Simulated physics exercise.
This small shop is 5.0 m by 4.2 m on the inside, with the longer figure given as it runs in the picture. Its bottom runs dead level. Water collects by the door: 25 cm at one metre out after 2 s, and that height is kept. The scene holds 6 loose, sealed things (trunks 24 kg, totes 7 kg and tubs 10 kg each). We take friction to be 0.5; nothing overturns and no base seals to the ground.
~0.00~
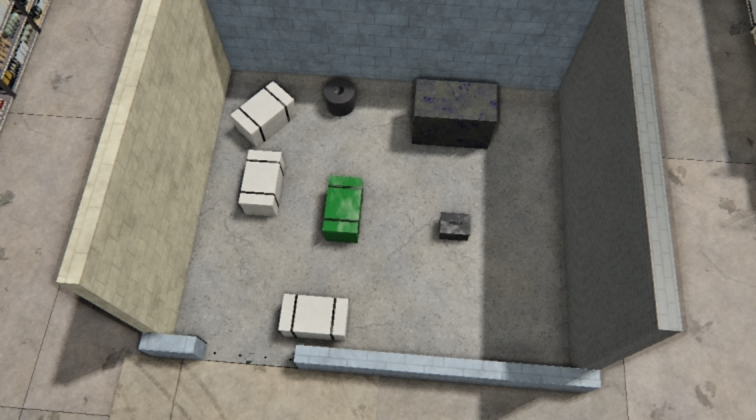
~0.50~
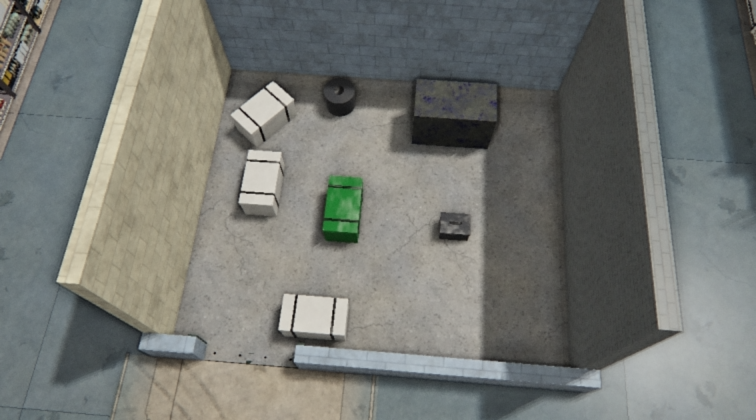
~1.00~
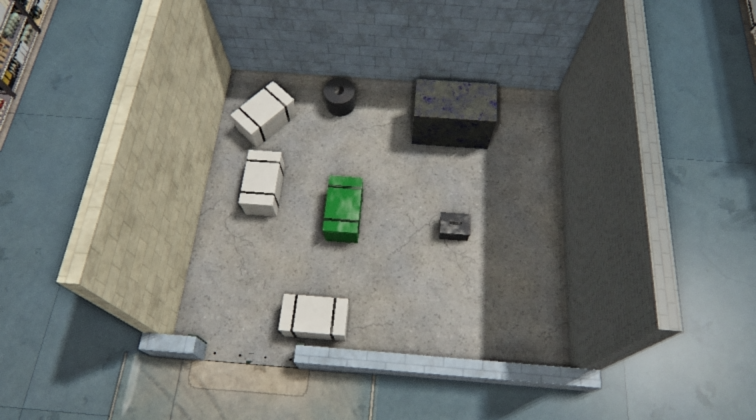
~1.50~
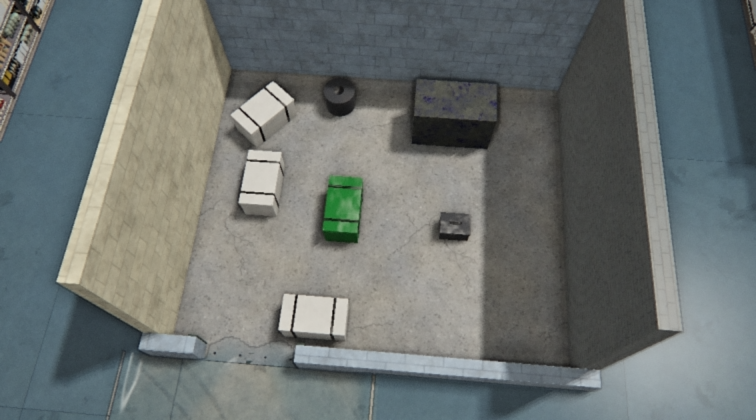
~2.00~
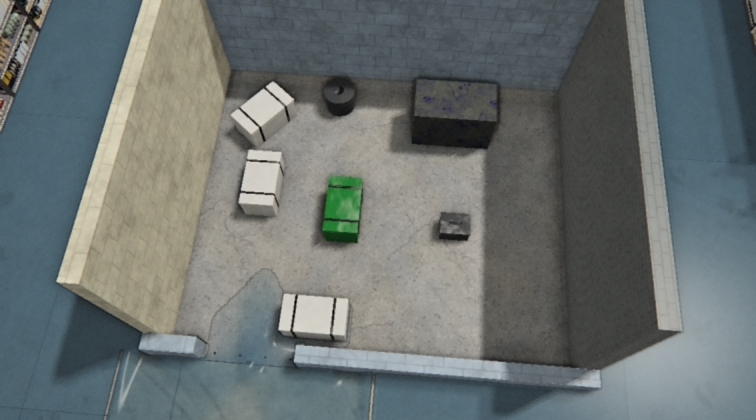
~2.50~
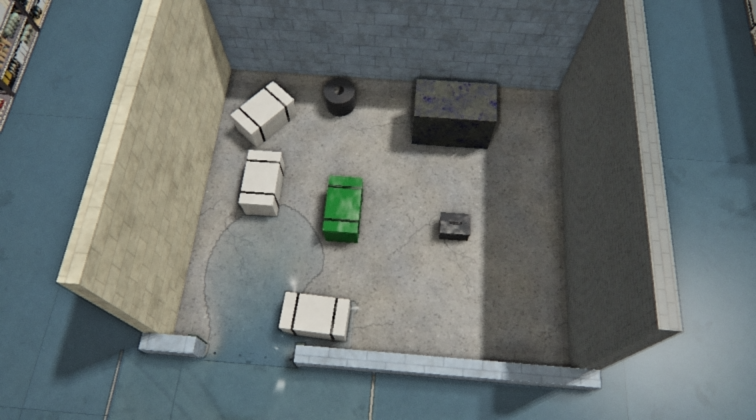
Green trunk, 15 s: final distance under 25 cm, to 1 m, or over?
My guess: It's a bit away from its start.
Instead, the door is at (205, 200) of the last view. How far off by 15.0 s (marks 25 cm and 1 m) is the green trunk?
The green trunk would go a long distance.
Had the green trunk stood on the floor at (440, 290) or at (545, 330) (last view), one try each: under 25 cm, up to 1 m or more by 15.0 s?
Results in order: It covers a small distance; it ends up well away.
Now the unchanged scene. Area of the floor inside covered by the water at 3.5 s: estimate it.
About 7.0 m2 is covered.
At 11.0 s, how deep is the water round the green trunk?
The depth there is around 7 cm.
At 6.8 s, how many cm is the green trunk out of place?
By then it has shifted roughly 80 cm.
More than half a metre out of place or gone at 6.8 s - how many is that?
5.
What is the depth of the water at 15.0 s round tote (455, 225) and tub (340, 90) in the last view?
12 and 14 cm.
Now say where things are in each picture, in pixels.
The first picture shows the green trunk at (343, 204) rests on the ground; 0.0 m2 under water; 0 of 6 have shifted.
The second picture shows the green trunk at (343, 204) rests on the ground; 0.0 m2 under water; 0 of 6 have shifted.
The third picture shows the green trunk at (343, 204) rests on the ground; 0.0 m2 under water; 0 of 6 have shifted.
The fourth picture shows the green trunk at (343, 204), on the bottom; 0.0 m2 under water; 0 of 6 have shifted.
The fifth picture shows the green trunk at (343, 204) rests on the ground; water covers 0.7 m2; 0 of 6 have shifted.
The sixth picture shows the green trunk at (343, 204), on the bottom; 2.3 m2 under water; 0 of 6 have shifted.
After 3.5 s the green trunk is near (343, 204), 0.0 m from its start, aground; 0 afloat.
After 6.8 s the green trunk is near (370, 162), 0.7 m from its start, aground; 3 afloat.
After 11.0 s the green trunk is near (481, 225), 1.8 m from its start, afloat; 5 afloat.
After 15.0 s the green trunk is near (377, 243), 0.7 m from its start, afloat; 6 afloat.
